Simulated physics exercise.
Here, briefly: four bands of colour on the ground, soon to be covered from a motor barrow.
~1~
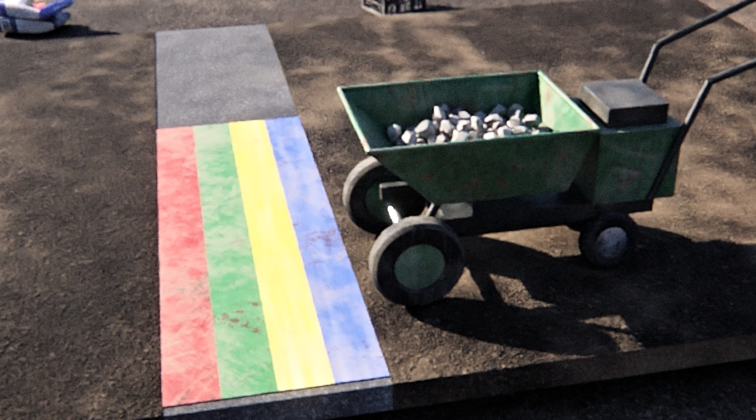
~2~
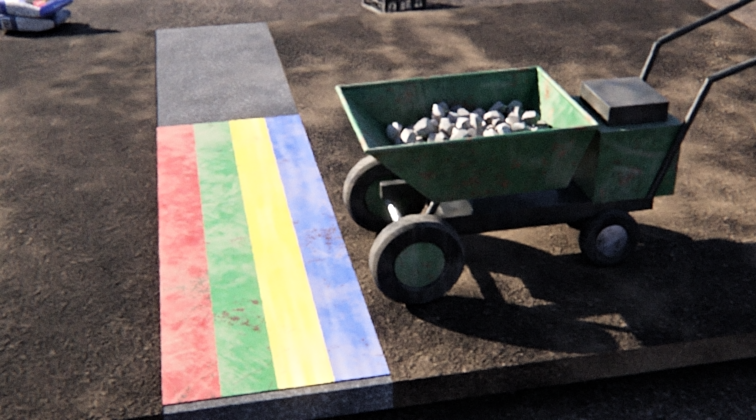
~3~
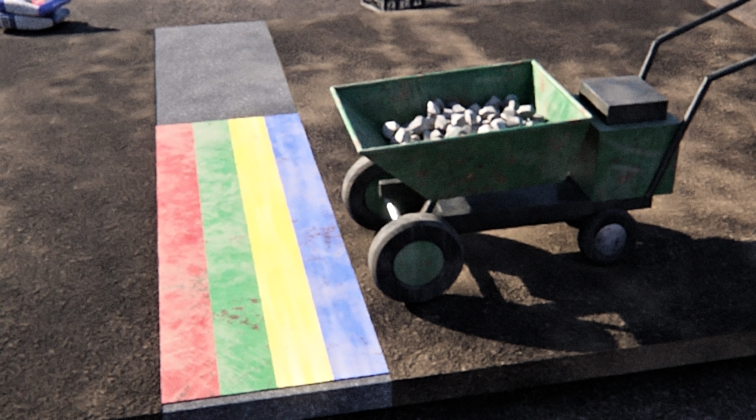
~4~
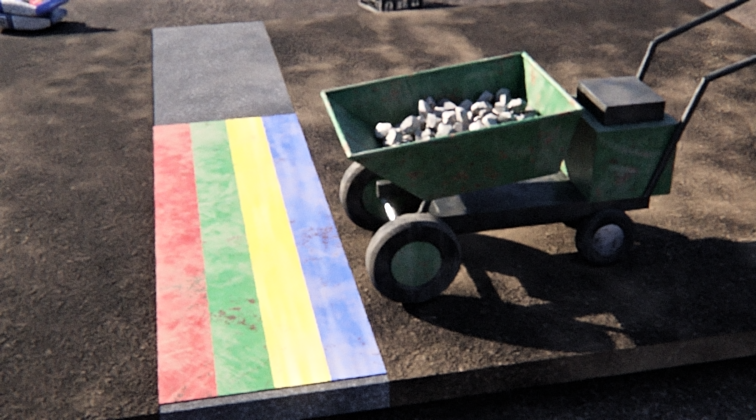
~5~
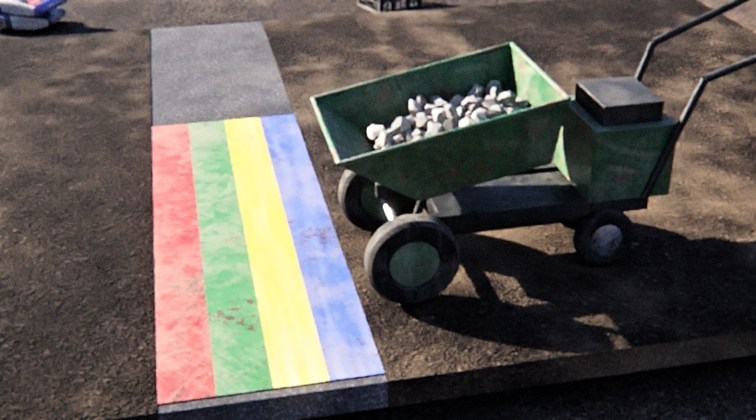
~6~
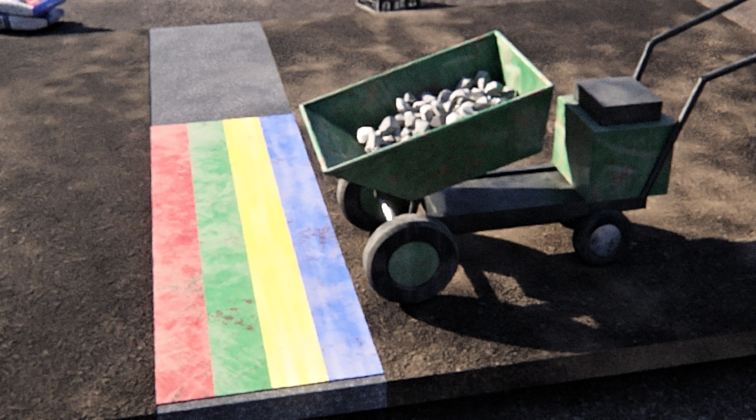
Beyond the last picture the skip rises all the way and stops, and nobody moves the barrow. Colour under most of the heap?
Green.
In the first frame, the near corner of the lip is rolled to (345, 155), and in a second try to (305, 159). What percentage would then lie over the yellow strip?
The first spot gives roughly 0 %; the second gives roughly 0 %.
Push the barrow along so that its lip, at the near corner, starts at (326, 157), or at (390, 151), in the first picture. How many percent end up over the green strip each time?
20 % and 30 %.
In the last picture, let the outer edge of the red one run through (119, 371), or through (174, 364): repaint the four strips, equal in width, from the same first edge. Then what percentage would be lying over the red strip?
20 % and 20 %, near enough.
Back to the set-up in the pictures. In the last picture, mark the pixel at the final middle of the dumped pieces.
Roughly at (206, 277), give or take.
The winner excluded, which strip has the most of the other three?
Second: That red strip.
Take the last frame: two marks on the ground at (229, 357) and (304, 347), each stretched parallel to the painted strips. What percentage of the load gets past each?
The first comes to 50 %, the second to 80 %.
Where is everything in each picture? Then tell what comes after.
In the first frame, lip of the skip at (370, 153), level; top of the load at (478, 139), broken stones; blue strip at (350, 340); yellow strip at (298, 347); green strip at (244, 354); red strip at (189, 361).
In the second frame, lip of the skip at (368, 152), level; top of the load at (477, 137).
In the third frame, lip of the skip at (362, 153), tipped barely; top of the load at (471, 118).
In the fourth frame, lip of the skip at (351, 158), tipped a little; top of the load at (490, 120).
In the fifth frame, lip of the skip at (340, 164), tipped a little; top of the load at (495, 113).
In the sixth frame, lip of the skip at (327, 173), tipped clearly; top of the load at (496, 104); blue strip at (344, 337); yellow strip at (291, 344); green strip at (238, 351); red strip at (183, 358).
Soon, skip tipped steeply; all in the skip.
A while on, skip tipped right over; most in the skip; a stray few over the yellow strip; about a quarter over the green strip.
Towards the end, skip tipped right over; about a quarter in the skip; a small part over the yellow strip; about a third over the green strip; about a quarter over the red strip; a small part off the paint.
Finally, skip tipped right over; about a quarter in the skip; none over the blue strip; a small part over the yellow strip; about a third over the green strip; about a quarter over the red strip; about a quarter off the paint.
